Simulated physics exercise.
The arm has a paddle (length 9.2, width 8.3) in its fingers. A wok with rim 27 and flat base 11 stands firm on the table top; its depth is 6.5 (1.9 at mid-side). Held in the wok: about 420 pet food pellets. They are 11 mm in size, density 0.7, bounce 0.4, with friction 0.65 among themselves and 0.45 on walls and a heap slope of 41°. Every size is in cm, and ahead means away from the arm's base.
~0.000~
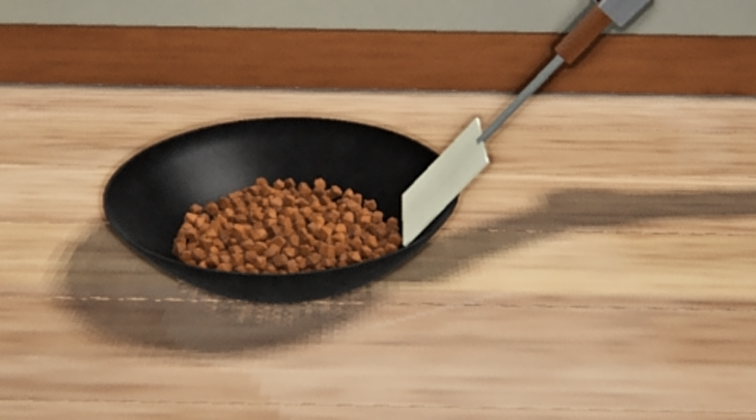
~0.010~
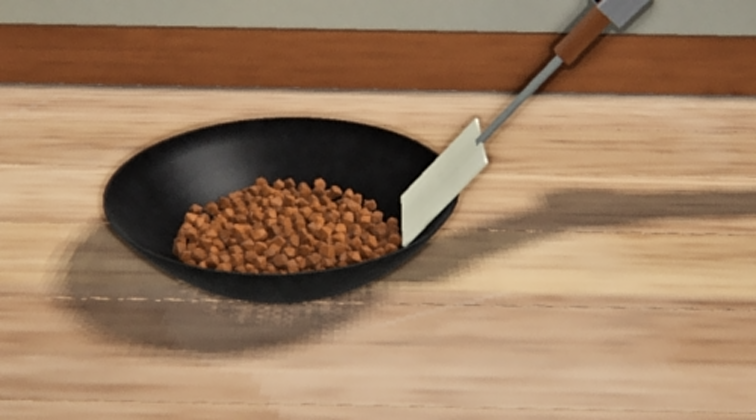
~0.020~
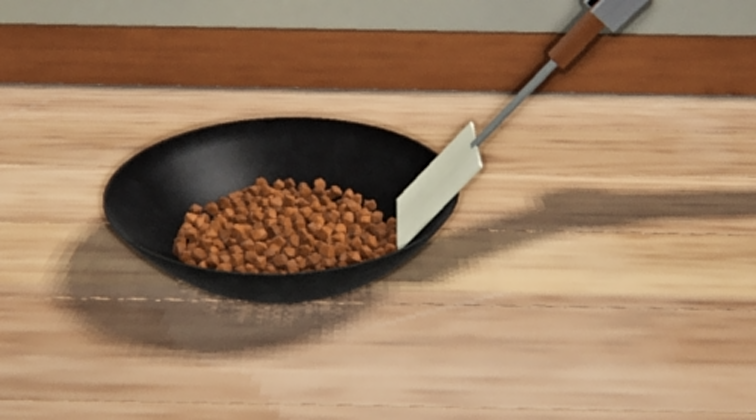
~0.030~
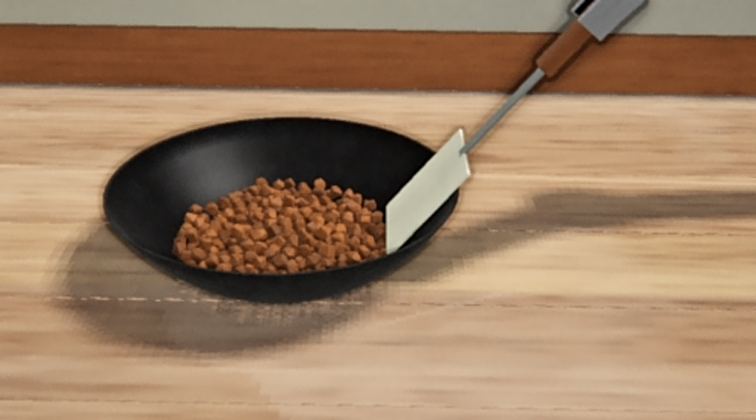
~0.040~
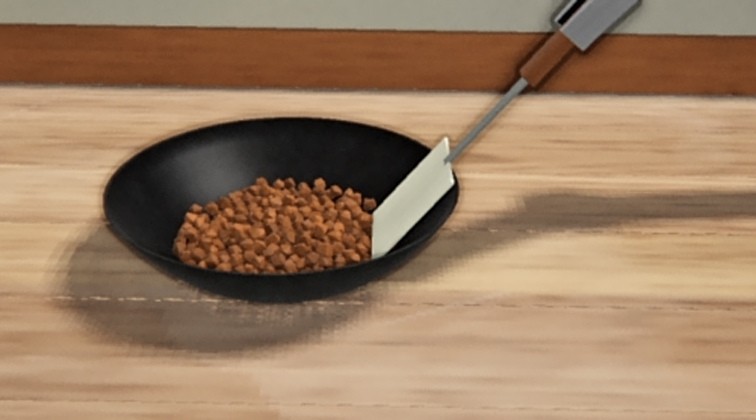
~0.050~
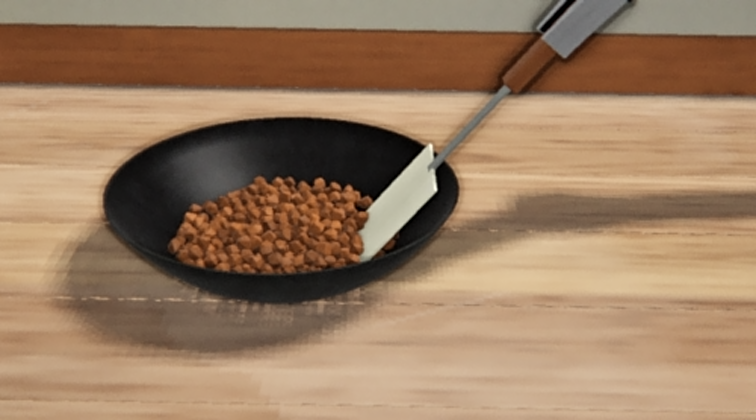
We see a black wok of small brown pellets on a wooden surface, with a pale flat paddle at its right side. The paddle moves a short way left and slightly down, pushing into the pellets and nudging them leftward.
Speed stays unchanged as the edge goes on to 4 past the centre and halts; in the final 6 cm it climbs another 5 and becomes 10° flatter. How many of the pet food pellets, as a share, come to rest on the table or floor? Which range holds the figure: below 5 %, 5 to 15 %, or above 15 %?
The figure lies within 5 to 15 %.
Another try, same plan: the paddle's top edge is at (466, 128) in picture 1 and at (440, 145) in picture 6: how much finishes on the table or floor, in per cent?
About 0 per cent.
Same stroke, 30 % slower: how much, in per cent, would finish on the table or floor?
I'd say close to 0 per cent.
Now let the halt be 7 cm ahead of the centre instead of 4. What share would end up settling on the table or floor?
In that case about 20 percent ends on the table or floor.
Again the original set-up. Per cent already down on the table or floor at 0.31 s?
That would be near 4 per cent, give or take.
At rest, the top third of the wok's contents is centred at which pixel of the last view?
Pixel estimate: About (178, 209).
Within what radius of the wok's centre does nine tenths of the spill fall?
That's near 45 cm.
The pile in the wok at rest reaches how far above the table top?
About 6.5 cm above the table.
By 0.07 s, sloping 51°, highest piece 5 above the table; 424 in the wok.
By 0.10 s, sloping 48°, highest piece 7 above the table; 424 in the wok.
By 0.31 s, sloping 41°, highest piece 10 above the table; 391 in the wok, 17 on the table or floor, 16 on the blade or in flight.
By 1.36 s, sloping 41°, highest piece 6 above the table; 390 in the wok, 34 on the table or floor.
Final count, 390 in the wok, 34 on the table or floor. That is 8 % on the table or floor.
